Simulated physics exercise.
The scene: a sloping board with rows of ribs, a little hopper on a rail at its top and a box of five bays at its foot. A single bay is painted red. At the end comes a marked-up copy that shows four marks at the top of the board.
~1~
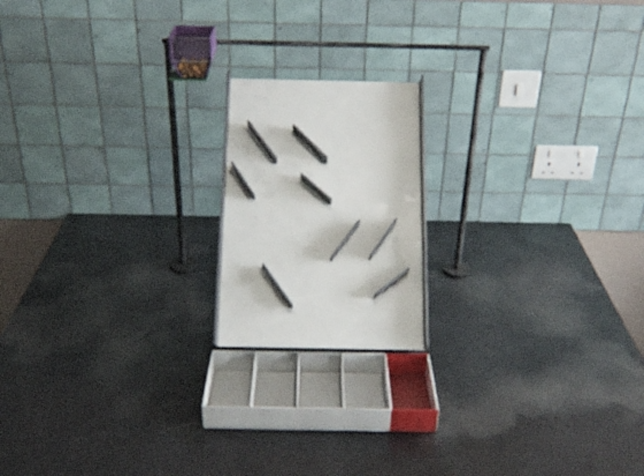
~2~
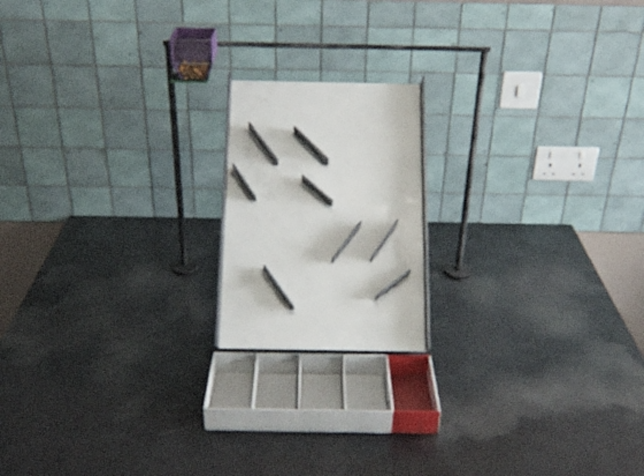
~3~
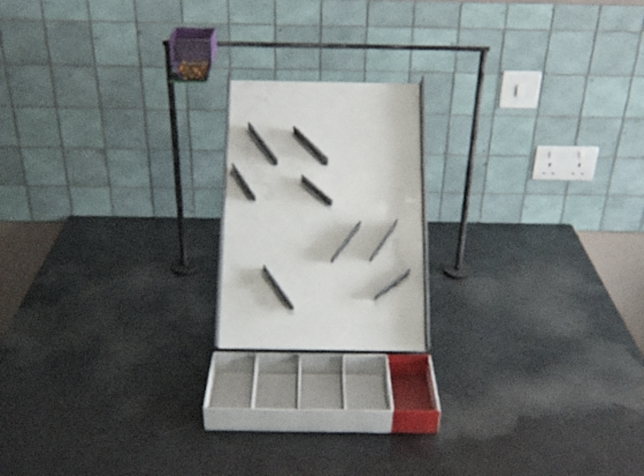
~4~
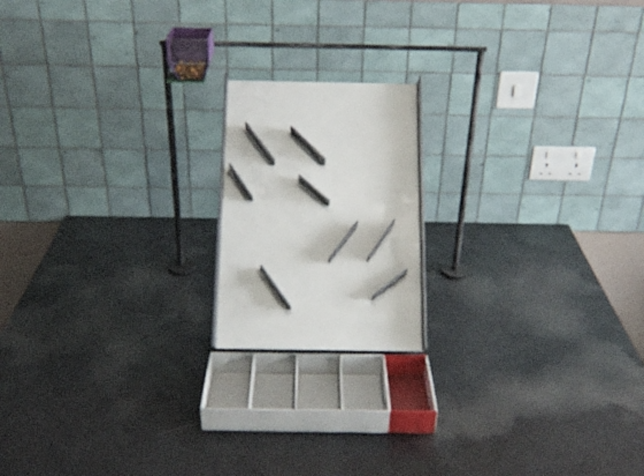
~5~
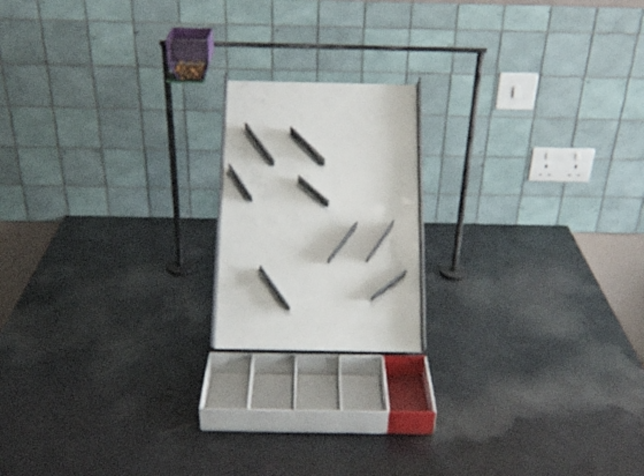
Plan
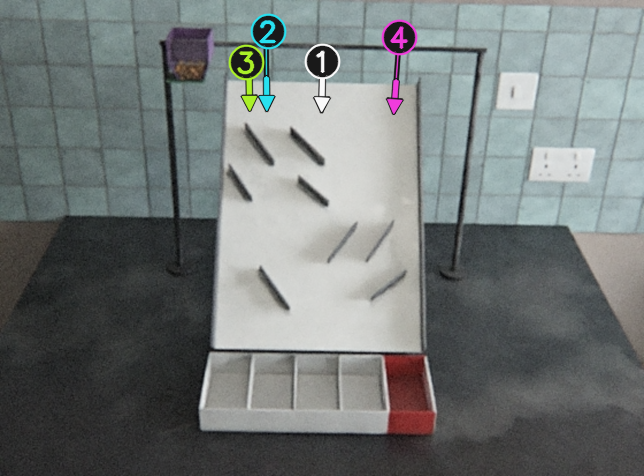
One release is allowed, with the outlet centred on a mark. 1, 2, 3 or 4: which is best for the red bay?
I would pick mark 4.
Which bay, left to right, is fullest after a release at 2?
The third.
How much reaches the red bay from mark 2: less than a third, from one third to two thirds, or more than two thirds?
Mark 2 gives less than a third.
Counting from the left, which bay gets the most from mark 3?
It is the third one.
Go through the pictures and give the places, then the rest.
The first frame shows hopper at (194, 67), roasted chickpeas, door shut.
The second frame shows ribs (249, 122) to (277, 160), (294, 126) to (329, 159), (233, 163) to (255, 196).
The third frame shows ribs (302, 175) to (332, 201), (332, 258) to (361, 221), (371, 257) to (398, 219).
The fourth frame shows ribs (261, 265) to (290, 306), (374, 296) to (407, 269).
The fifth frame shows red bay at (411, 421), number 5 of 5 from the left.
On the marked copy, mark 1 meets the board at (321, 106); mark 2 meets the board at (266, 105); mark 3 meets the board at (249, 105); mark 4 meets the board at (394, 108).
Choosing 1, none in the red bay, all in other bays.
Choosing 2, none in the red bay, nearly all in other bays.
Choosing 3, none in the red bay, nearly all in other bays, a small part outside the box.
Choosing 4, about a third in the red bay, about two thirds in other bays.
